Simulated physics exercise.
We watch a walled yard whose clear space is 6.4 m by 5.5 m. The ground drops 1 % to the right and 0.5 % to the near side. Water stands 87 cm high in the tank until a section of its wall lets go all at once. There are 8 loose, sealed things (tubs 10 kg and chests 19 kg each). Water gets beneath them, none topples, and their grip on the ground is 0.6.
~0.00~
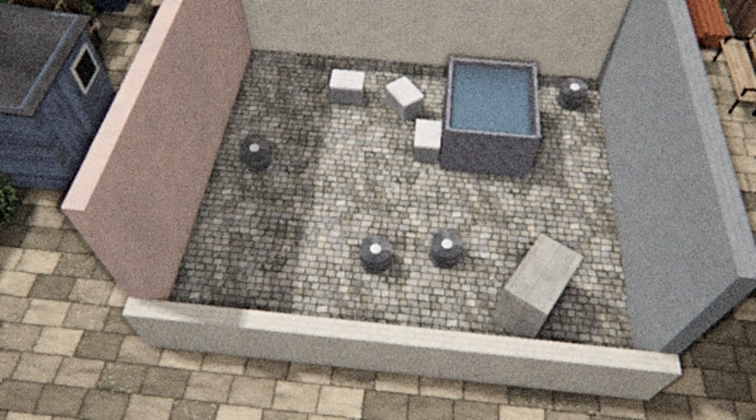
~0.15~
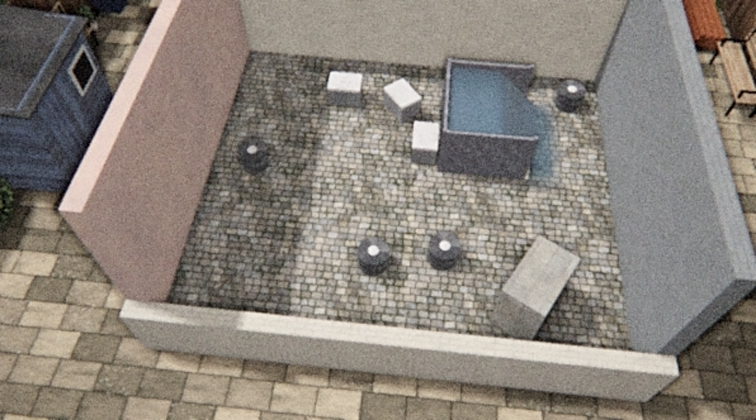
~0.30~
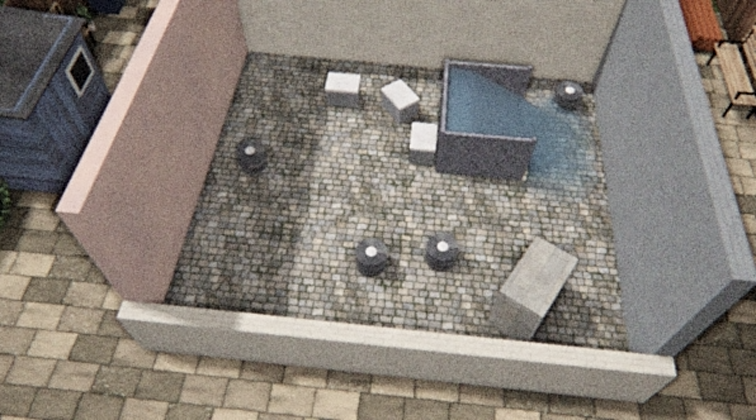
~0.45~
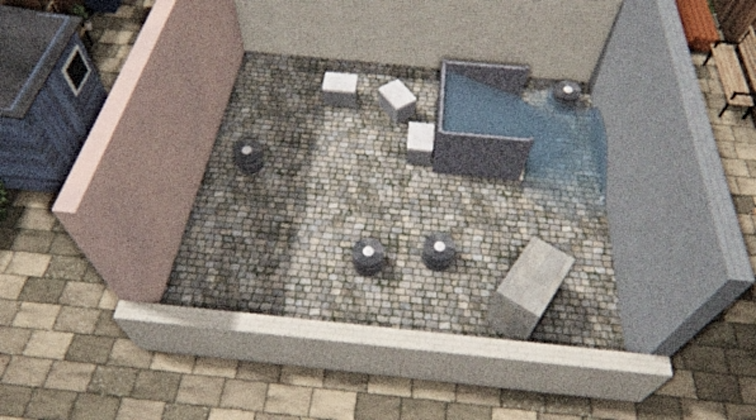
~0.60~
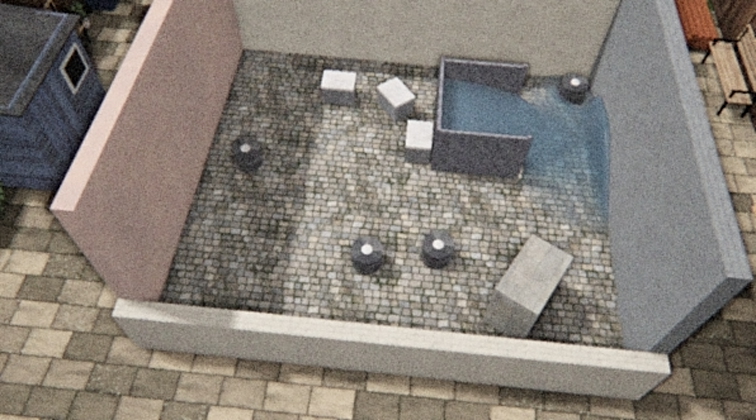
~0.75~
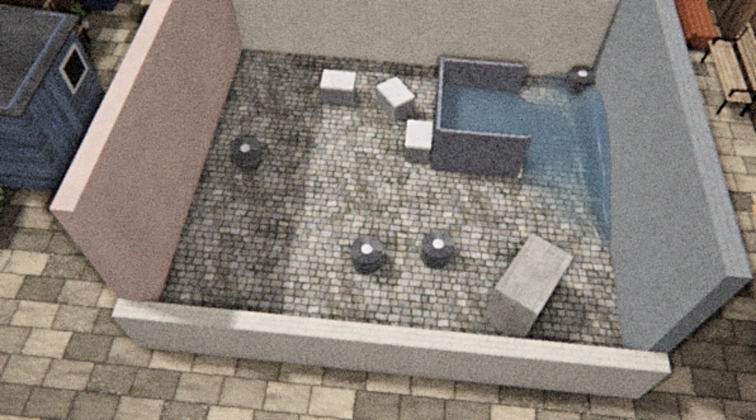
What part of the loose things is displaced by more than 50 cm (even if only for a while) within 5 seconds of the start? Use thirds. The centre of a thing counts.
Share: Less than a third.
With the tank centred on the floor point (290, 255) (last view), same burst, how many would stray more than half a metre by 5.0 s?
Then 4.
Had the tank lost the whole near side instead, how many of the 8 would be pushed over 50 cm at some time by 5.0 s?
Then 3.
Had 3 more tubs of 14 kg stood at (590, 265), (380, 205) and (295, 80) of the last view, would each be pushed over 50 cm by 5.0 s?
In that order: Past it, under, more.
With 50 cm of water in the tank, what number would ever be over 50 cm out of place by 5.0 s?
In that case 2 of them.
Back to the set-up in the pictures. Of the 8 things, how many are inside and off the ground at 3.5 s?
2 of them.
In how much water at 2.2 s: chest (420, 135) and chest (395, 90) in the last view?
Roughly 0 and 0 cm.
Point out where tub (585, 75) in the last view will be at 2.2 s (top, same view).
Near (448, 69).
After 1.1 s 0 of 8 are over 50 cm from their spots; 1 afloat.
After 2.2 s 2 of 8 are over 50 cm from their spots; 1 afloat.
After 3.5 s 2 of 8 are over 50 cm from their spots; 2 afloat.
After 5.0 s 2 of 8 are over 50 cm from their spots, and 2 have been at some point; 1 afloat.
